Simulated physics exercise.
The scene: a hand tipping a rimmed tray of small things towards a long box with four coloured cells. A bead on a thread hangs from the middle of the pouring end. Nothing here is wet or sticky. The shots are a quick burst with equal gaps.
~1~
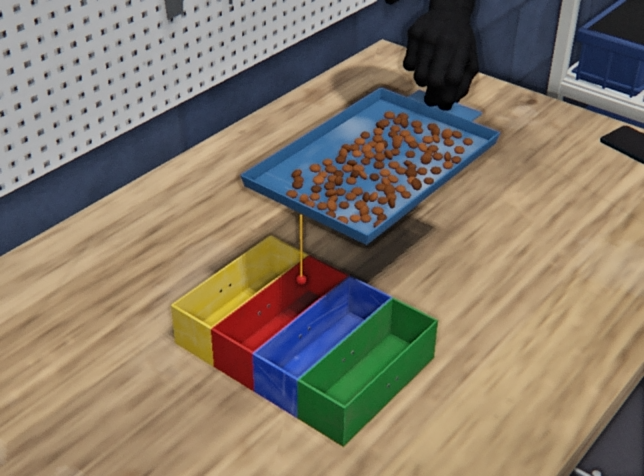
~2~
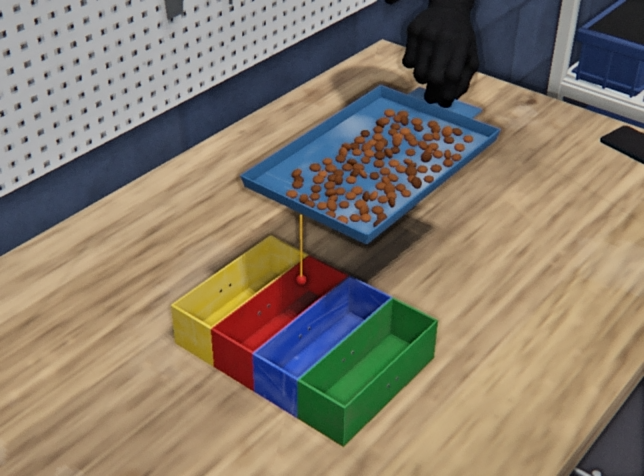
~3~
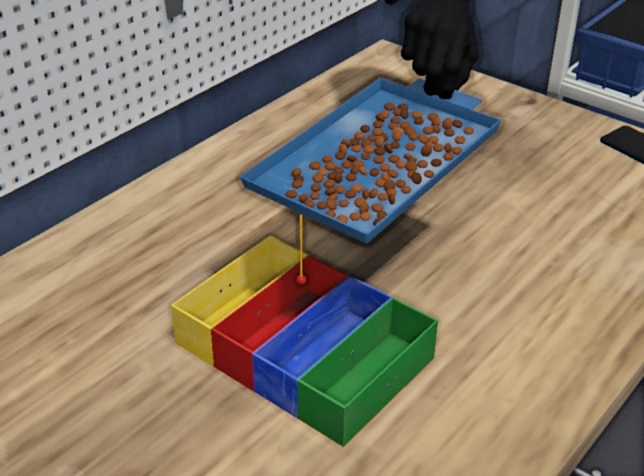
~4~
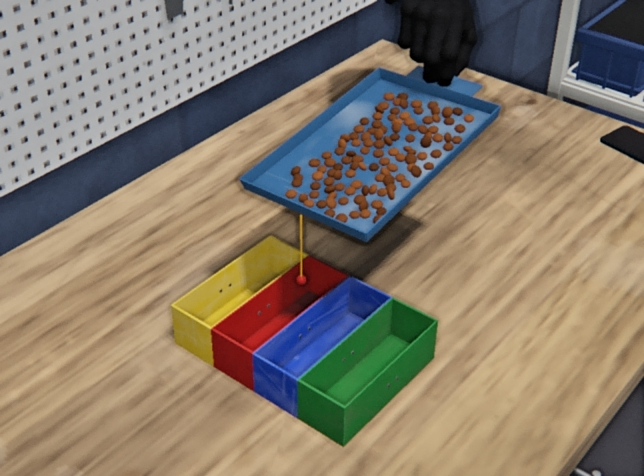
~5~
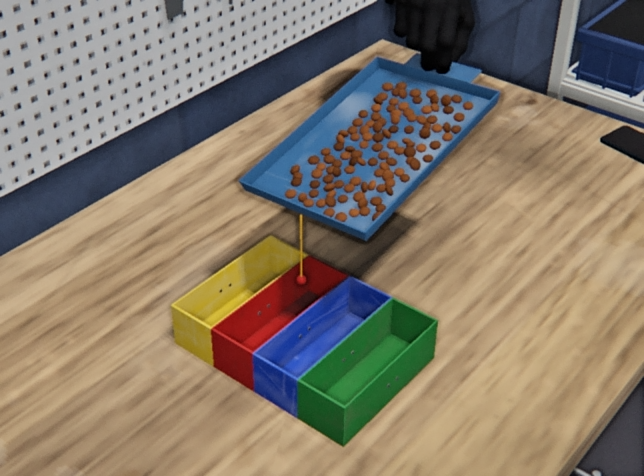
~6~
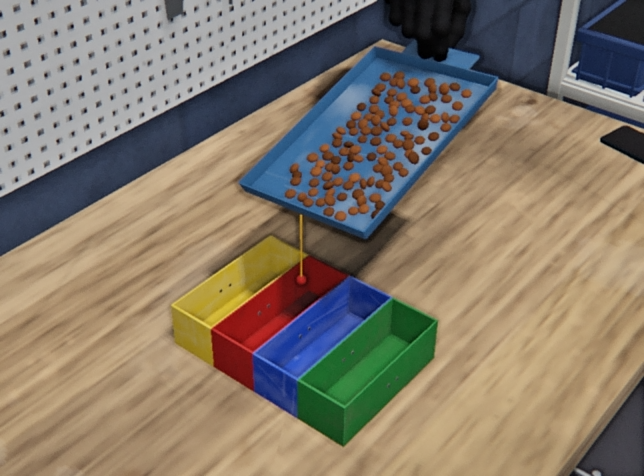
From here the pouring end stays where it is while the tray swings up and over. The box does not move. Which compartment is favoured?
Most goes to the yellow cell.
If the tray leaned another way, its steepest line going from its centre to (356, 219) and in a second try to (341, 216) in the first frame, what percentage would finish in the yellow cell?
Near 0 % and 0 %.
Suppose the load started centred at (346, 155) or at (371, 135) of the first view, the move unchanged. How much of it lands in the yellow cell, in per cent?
First some 70, then 60 per cent.
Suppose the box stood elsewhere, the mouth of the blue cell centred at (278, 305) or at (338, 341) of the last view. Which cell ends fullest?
In turn: That red cell; the yellow one.
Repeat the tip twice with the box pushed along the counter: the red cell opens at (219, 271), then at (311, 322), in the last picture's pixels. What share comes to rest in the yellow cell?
Near 0 % and 40 %.
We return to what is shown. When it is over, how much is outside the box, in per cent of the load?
Near 10 %.
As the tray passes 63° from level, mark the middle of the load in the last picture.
Roughly at (278, 187).
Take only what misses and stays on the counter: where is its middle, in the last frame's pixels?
Around (188, 265).
Shortly afterwards, tray tipped steeply; the bulk on the tray; a little falling or outside the box.
Next, tray tipped past a quarter turn; a little on the tray; near a third in the yellow cell; near a quarter in the red cell; only a few in the blue cell; near a quarter falling or outside the box.
Some moments later, tray tipped past a quarter turn; near half in the yellow cell; near a third in the red cell; only a few in the blue cell; a little falling or outside the box.
In the end, tray tipped past a quarter turn; near half in the yellow cell; near a third in the red cell; only a few in the blue cell; none at all in the green cell; a little outside the box.
